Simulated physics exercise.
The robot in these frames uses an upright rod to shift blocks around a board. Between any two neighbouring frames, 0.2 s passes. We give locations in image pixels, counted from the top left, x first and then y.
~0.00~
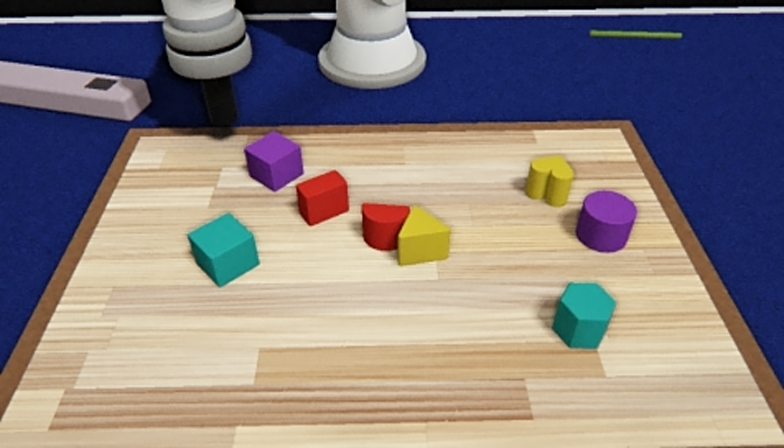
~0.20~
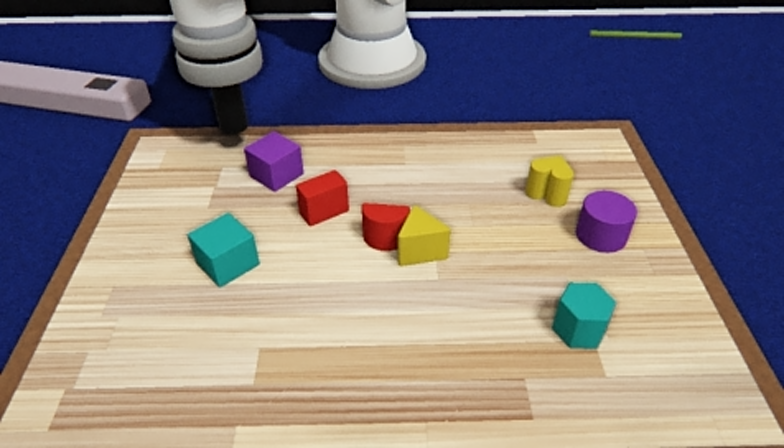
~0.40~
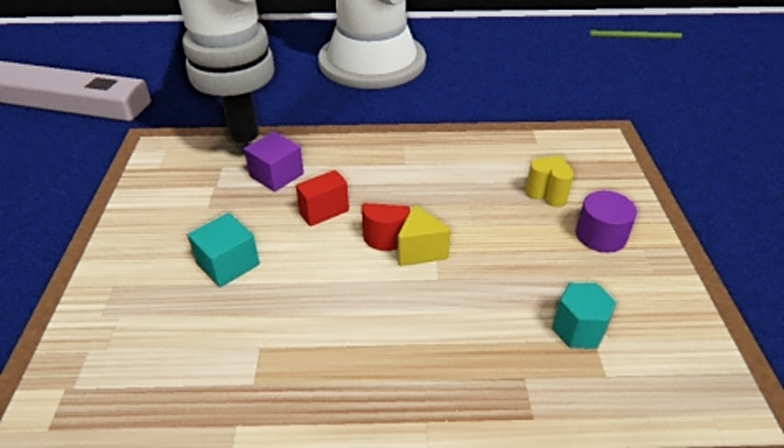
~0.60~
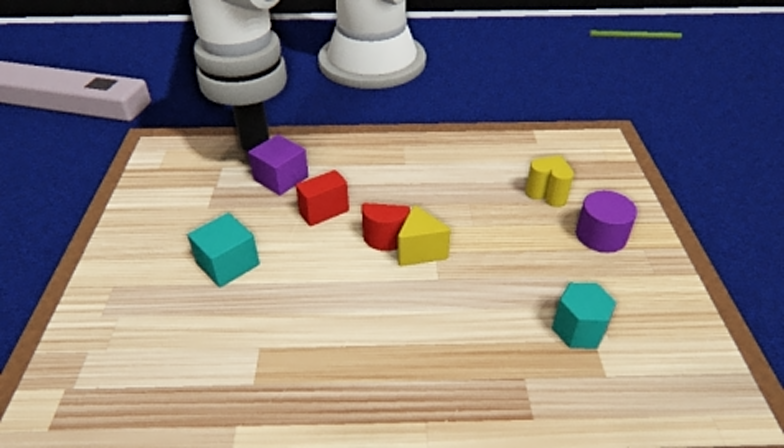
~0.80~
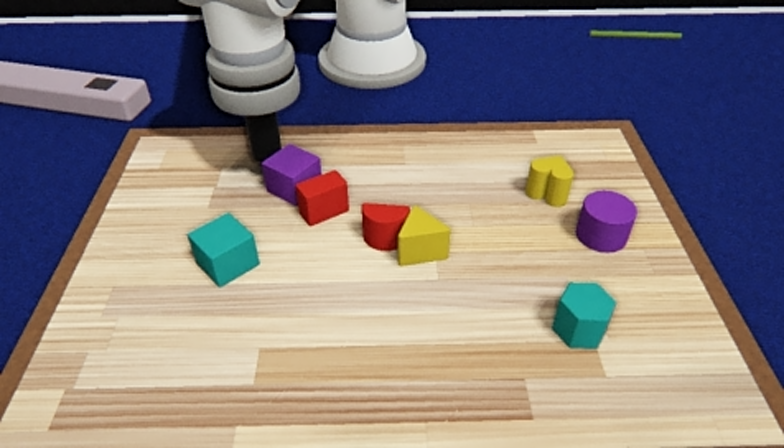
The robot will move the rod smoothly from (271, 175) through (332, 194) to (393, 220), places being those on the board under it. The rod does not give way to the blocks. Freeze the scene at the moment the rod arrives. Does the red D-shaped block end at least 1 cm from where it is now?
Short answer: Yes.
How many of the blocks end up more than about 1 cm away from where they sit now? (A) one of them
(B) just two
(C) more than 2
Letter C.
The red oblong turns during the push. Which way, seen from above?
From above, clockwise.
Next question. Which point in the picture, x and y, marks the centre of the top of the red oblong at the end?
The middle of its top is at (337, 228).
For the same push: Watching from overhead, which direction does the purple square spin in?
Spin direction: Clockwise.
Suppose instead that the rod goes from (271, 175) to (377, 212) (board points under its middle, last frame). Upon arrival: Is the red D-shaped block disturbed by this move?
By the time the path is finished, it has moved at least a centimetre.
The first path, step by step. One third of the way, rod at (309, 167); purple square at (326, 177), turned 30° clockwise; red oblong at (336, 198).
Two thirds of the way, rod at (352, 181); purple square at (355, 198), turned 70° clockwise; red oblong at (339, 221), turned 50° clockwise; red D-shaped block at (388, 220), turned 55° anticlockwise.
At the end, rod at (393, 199); purple square at (362, 208), turned 90° clockwise; red oblong at (337, 228), turned 65° clockwise; red D-shaped block at (389, 224), turned 65° anticlockwise; yellow three-sided block in place.
